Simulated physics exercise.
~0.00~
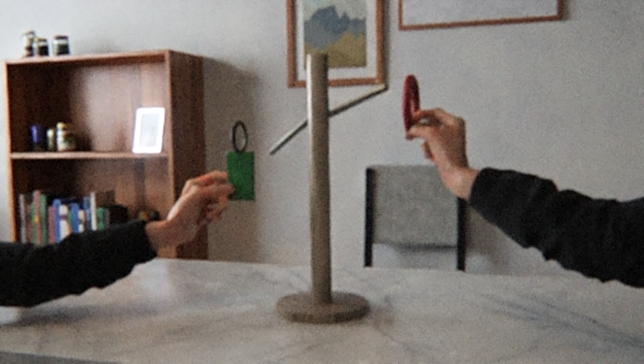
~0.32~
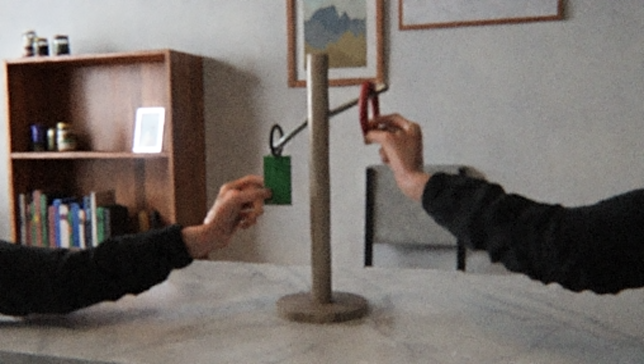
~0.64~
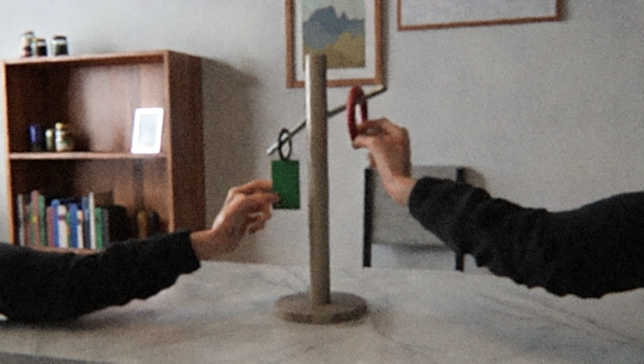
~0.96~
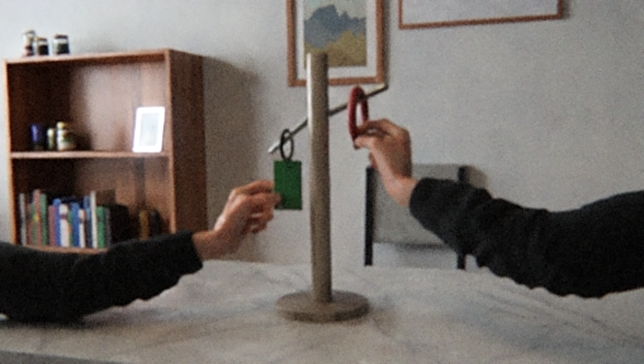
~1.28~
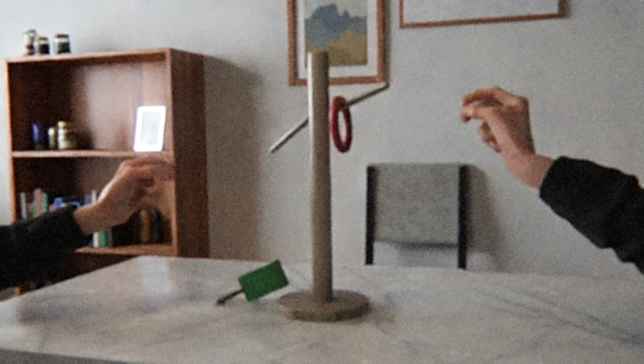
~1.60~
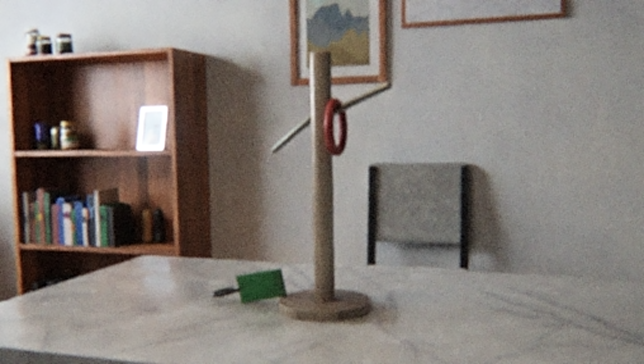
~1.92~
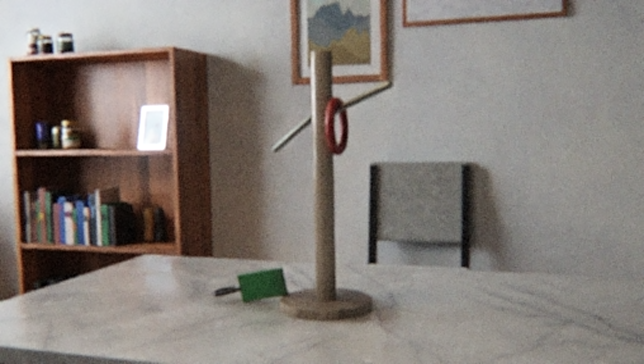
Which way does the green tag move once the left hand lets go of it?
The green tag moves down, dropping from the left peg to the tabletop beside the base of the stand.
